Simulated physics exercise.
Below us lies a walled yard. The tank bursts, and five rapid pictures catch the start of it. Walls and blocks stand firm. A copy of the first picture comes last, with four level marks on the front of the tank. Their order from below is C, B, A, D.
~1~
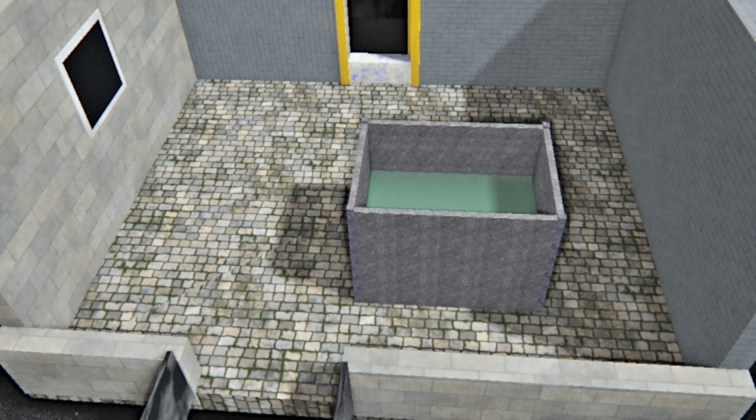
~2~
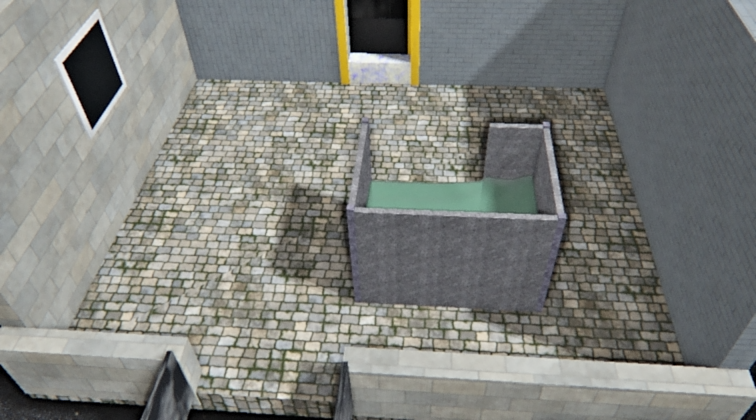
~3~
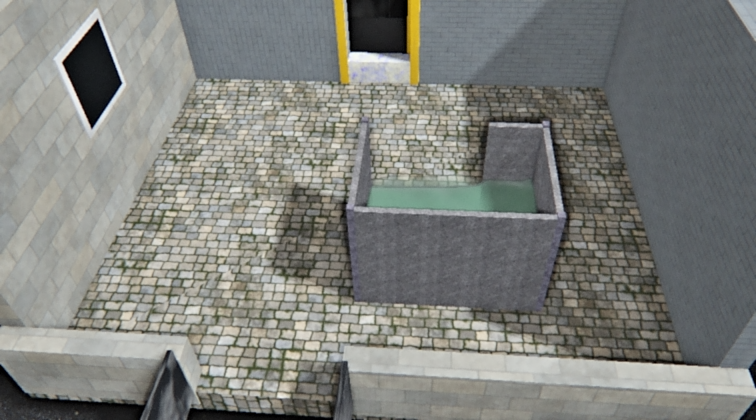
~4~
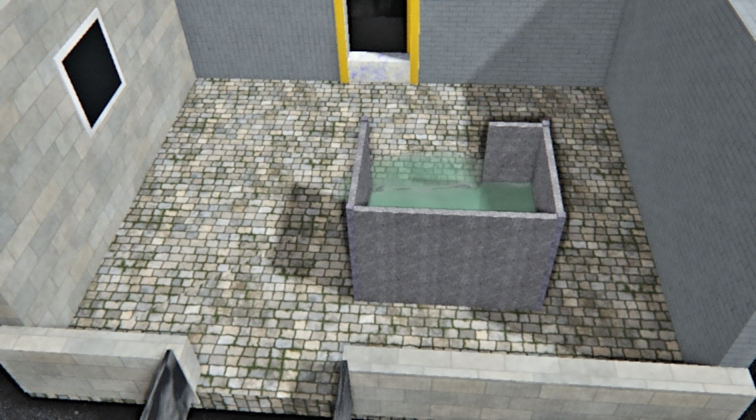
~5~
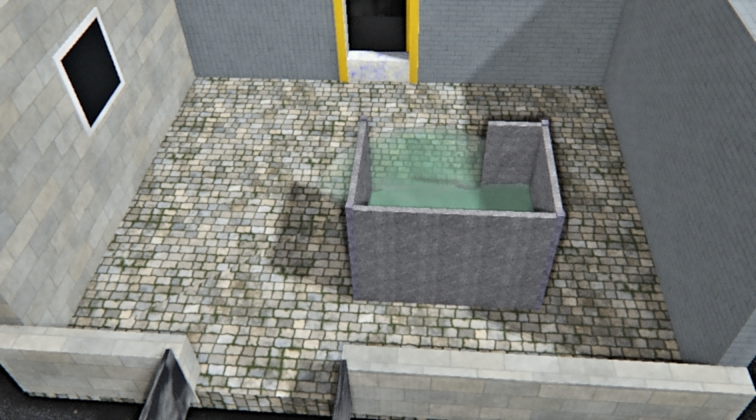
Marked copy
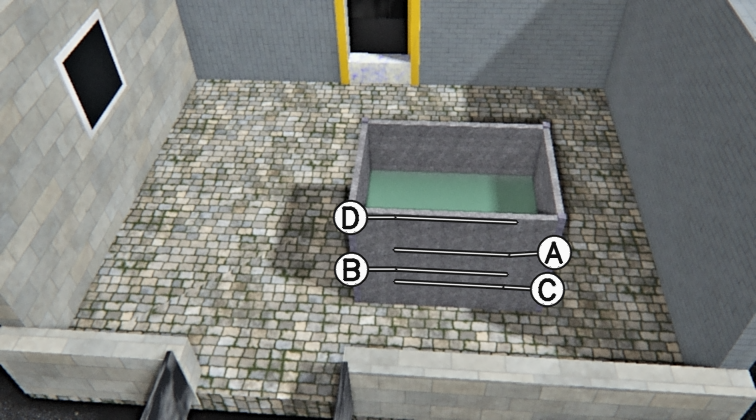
In a walled yard, a tank's back wall opens and green water spreads over the cobbles.
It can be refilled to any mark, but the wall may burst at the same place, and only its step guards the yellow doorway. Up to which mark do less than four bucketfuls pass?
The answer is line A.
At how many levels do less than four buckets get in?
Three of the four.
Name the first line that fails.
The answer is D.
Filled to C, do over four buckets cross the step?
No, that is safe.
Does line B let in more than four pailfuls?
No, that is safe.
On the marked copy, A at (452, 252); B at (450, 271); C at (449, 284); D at (454, 219); from the bottom up C, B, A, D.
With A, a bucket or two gets in.
With B, nothing gets over.
With C, nothing gets over.
With D, about 12 bucketfuls get in.
